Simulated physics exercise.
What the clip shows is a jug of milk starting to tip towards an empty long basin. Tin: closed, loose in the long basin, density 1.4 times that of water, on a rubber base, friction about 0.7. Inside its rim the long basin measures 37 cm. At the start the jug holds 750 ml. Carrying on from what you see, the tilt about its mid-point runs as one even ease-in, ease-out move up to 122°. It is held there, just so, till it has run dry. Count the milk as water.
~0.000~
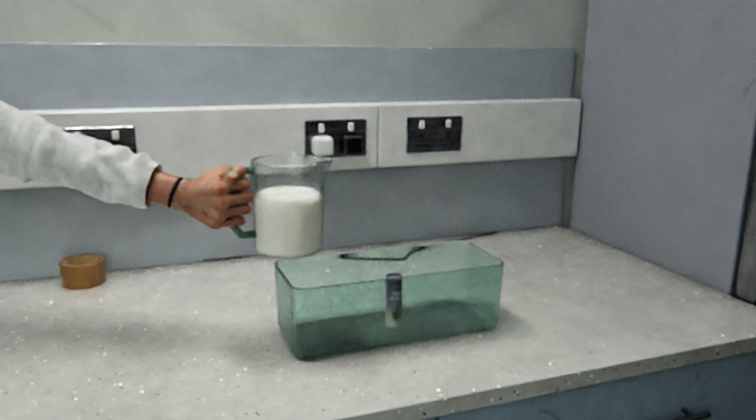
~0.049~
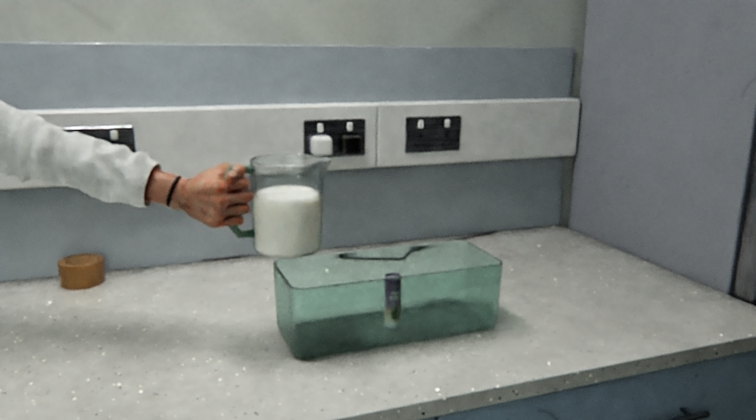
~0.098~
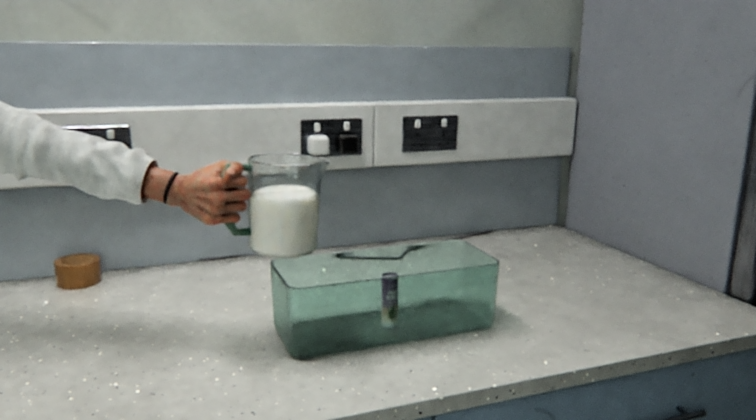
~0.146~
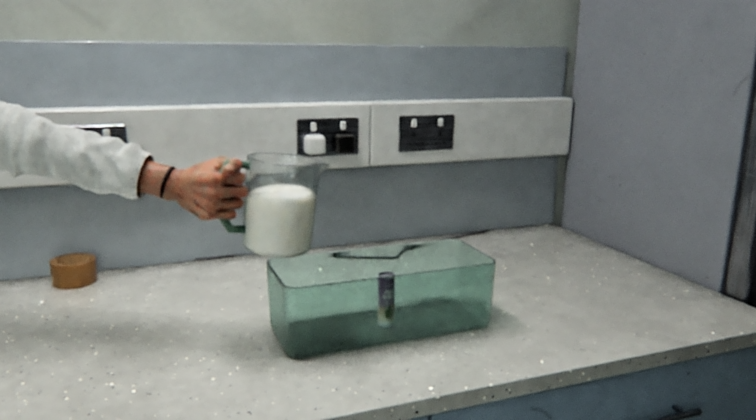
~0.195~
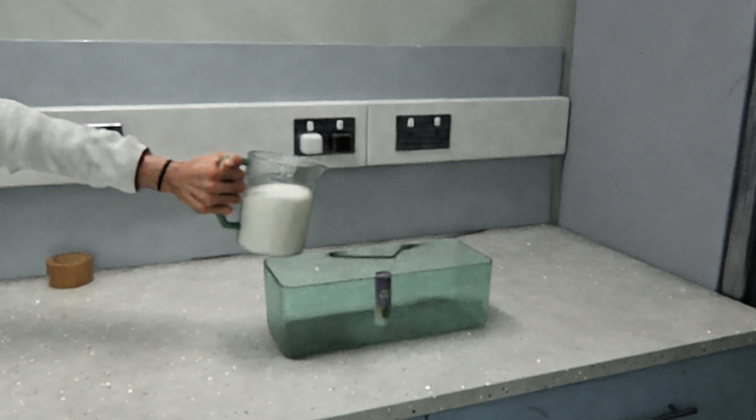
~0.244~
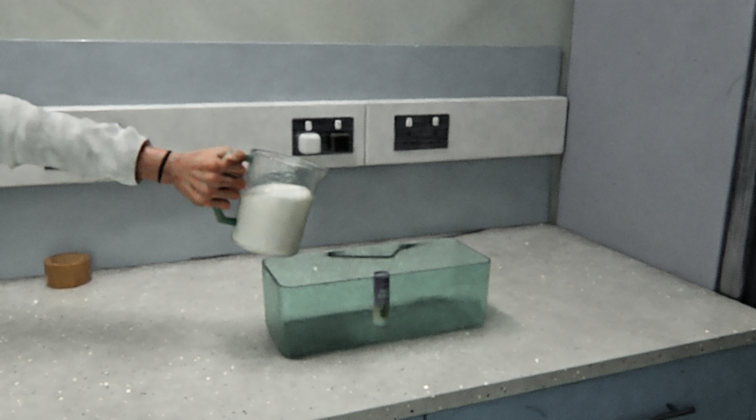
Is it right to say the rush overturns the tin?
Wrong.
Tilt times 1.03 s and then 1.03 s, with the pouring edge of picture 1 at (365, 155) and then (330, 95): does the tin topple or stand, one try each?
The tin overturns the first time and overturns the second time.
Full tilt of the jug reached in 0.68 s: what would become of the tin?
Outcome - the tin remains standing.
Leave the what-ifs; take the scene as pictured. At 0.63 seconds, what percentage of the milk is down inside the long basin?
Roughly 2 percent of it.
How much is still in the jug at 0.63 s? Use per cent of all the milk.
Some 86 % of it is still there.
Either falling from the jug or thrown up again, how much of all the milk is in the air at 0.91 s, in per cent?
Estimated airborne part: Roughly 10 per cent.
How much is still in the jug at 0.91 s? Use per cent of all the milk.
18 per cent or so.
After 0.63 s the tilt is 82° and 87 per cent is still to pour; the tin stands where it began.
After 0.91 s the tilt is 118° and 18 per cent is still to pour; the tin stands where it began.
After 1.21 s the tilt is 122° and 0 per cent is still to pour; the tin stands where it began.
After 1.53 s the tilt is 122° and 0 per cent is still to pour; the tin stands where it began.
In the end the tin stands where it began.
